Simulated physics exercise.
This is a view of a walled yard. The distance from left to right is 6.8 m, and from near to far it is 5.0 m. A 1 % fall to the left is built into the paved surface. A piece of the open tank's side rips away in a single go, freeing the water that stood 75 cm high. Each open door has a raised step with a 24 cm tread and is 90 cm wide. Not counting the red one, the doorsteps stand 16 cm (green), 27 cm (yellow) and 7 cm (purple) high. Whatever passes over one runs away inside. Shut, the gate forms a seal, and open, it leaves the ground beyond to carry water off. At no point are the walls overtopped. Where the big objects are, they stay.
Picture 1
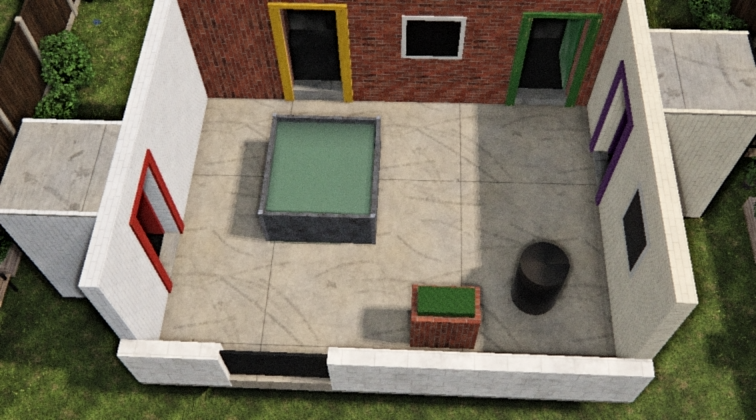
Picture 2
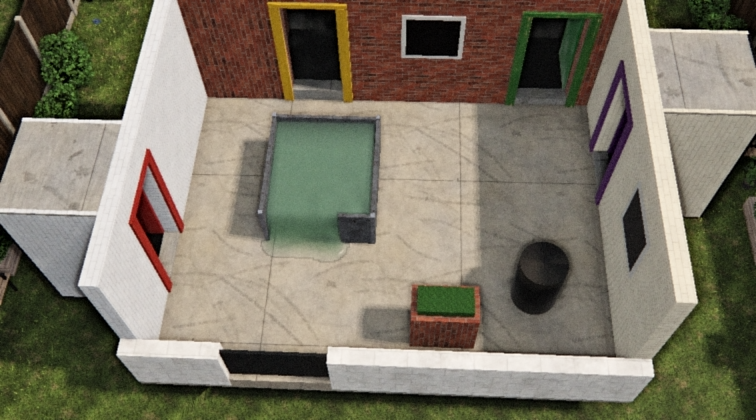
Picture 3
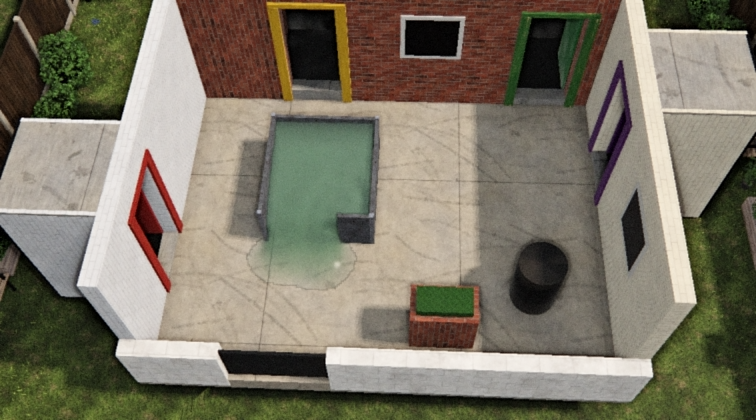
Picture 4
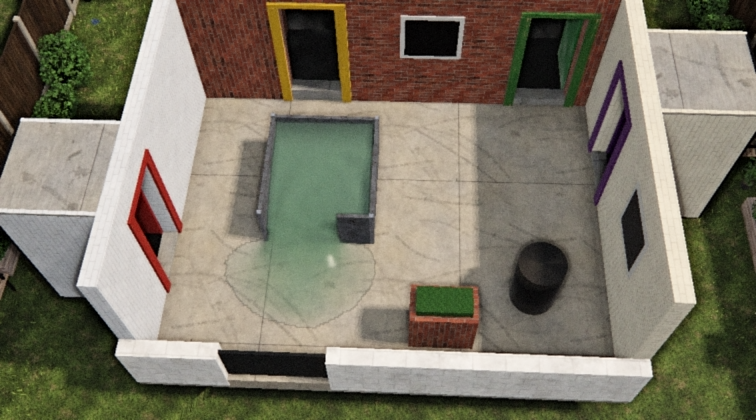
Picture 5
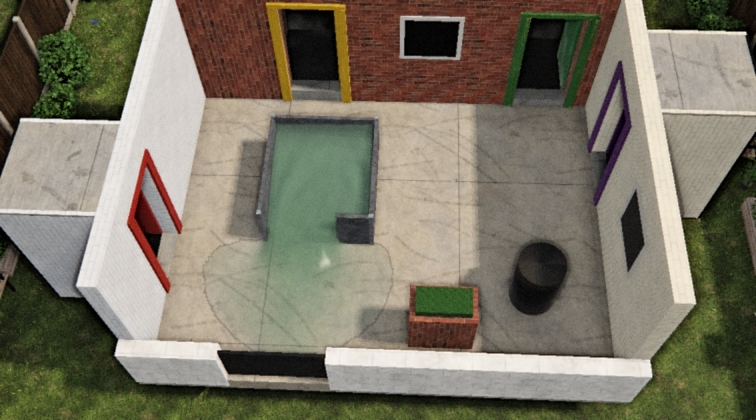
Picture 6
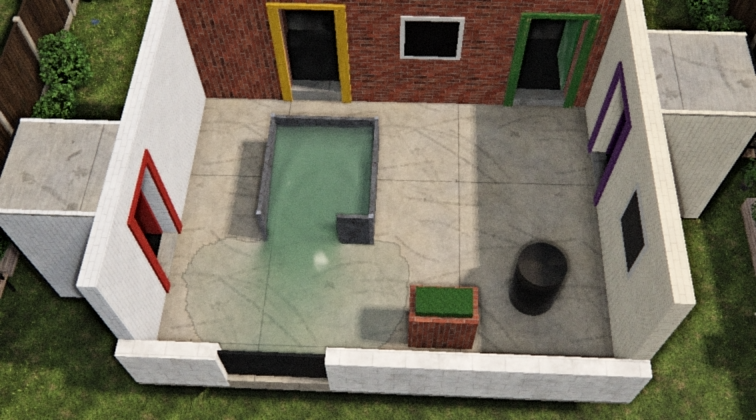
Green-tinted water pours from a broken tank and spreads across the floor of a walled yard.
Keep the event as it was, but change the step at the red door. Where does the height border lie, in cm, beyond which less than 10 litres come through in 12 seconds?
It lies at roughly 12.5 cm.
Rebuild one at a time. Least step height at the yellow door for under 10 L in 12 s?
The yellow door needs around 6.5 cm.
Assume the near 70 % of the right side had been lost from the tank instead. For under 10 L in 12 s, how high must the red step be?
A height of around 7.5 cm.
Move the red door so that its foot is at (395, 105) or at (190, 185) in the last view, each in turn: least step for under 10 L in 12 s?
Roughly 7.5 cm, then roughly 9.0 cm.
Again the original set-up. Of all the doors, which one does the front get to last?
I'd say the green door.
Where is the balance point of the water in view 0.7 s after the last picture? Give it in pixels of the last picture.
My guess is close to (306, 252).
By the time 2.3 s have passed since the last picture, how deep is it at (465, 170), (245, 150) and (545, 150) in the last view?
Depths of roughly 0 cm, 3 cm and 0 cm, in that order.
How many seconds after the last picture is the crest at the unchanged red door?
It peaks around 1.8 s.
Then, 0.7 s after the last picture water covers 25 % of the floor, deepest (56 cm) near (153, 361); 4 cm at the red door, 0 litres in over its 7 cm step.
Then, 2.3 s after the last picture water covers 50 % of the floor, deepest (30 cm) near (153, 361); 12 cm at the red door, 10 litres in over its 7 cm step.
Then, 11.3 s after the last picture water covers 95 % of the floor, deepest (10 cm) near (201, 127); 8 cm at the red door, 74 litres in over its 7 cm step.
At the red door as built, the water peaked near 14 cm, 1.7 s after the last picture.
Run again over the same 12 s with other heights there, 27 litres in over 10 cm, 5 litres over 13.5 cm. The limit of 10 litres is kept from about 12.5 cm up.
